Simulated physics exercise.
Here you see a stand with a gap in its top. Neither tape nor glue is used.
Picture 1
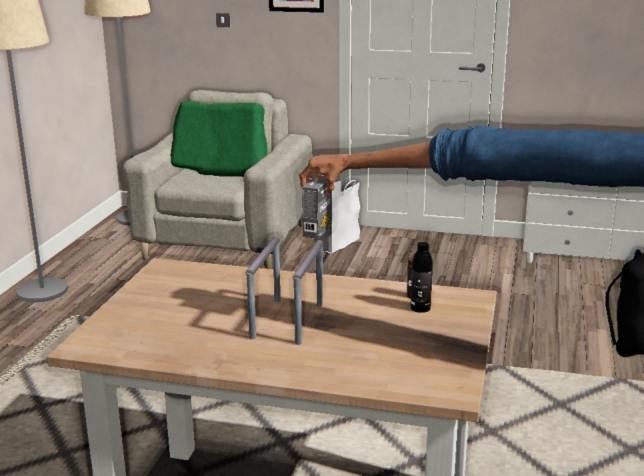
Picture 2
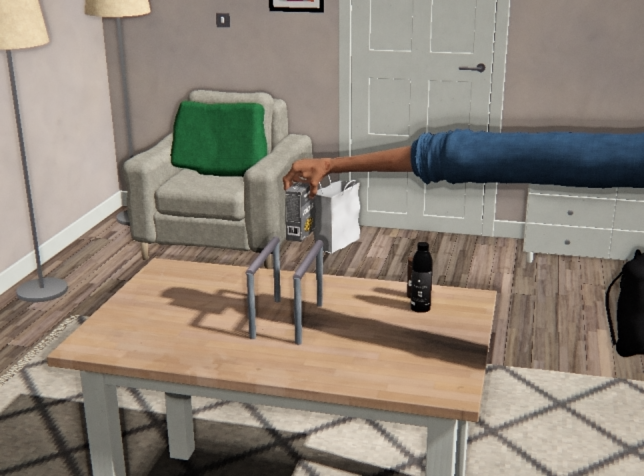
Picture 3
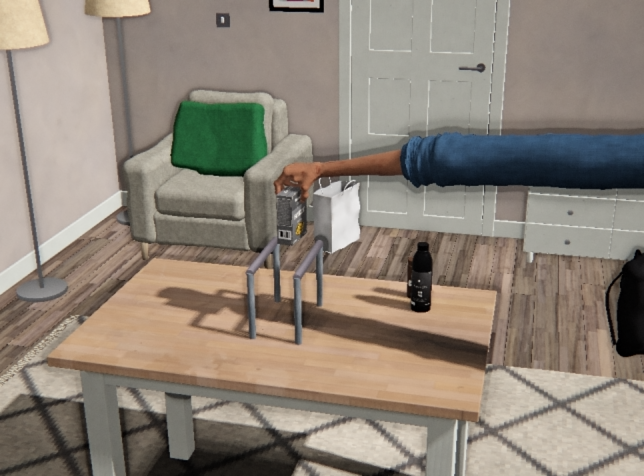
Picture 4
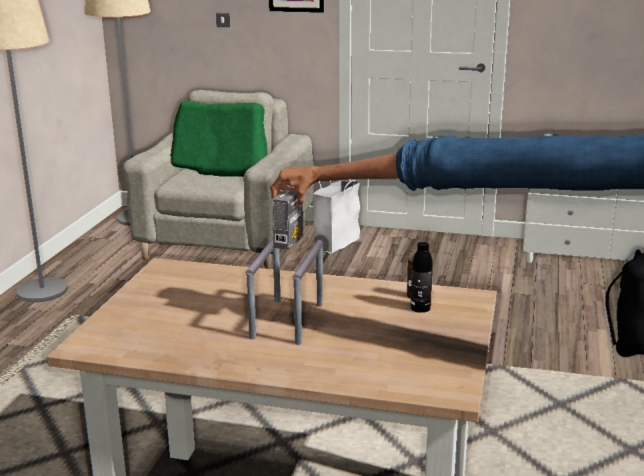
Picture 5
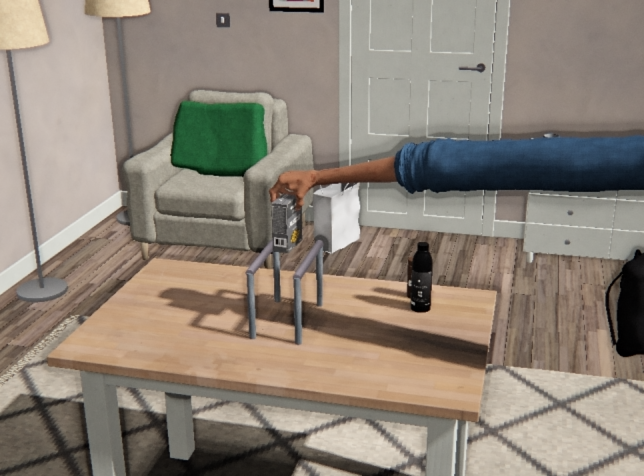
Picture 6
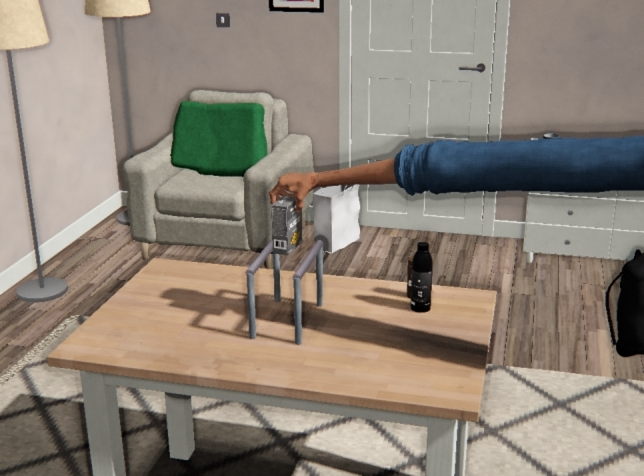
A hand moves a grey packet left over the stand's gap and holds it there.
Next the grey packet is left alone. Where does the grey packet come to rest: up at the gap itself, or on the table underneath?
The grey packet comes to rest on the table underneath.
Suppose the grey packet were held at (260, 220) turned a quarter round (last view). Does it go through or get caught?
In that case it slips past.
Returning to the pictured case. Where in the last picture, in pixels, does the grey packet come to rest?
Near (289, 299).
Then, 0.32 s past the last view, grey packet displaced well along near (289, 299).
Then, 0.66 s past the last view, grey packet resting near (289, 299).
Finally, moved from the start, grey packet; the other 2 still in place. Final places as the last picture's camera would see them, grey packet near (289, 299). The packet goes down the gap.
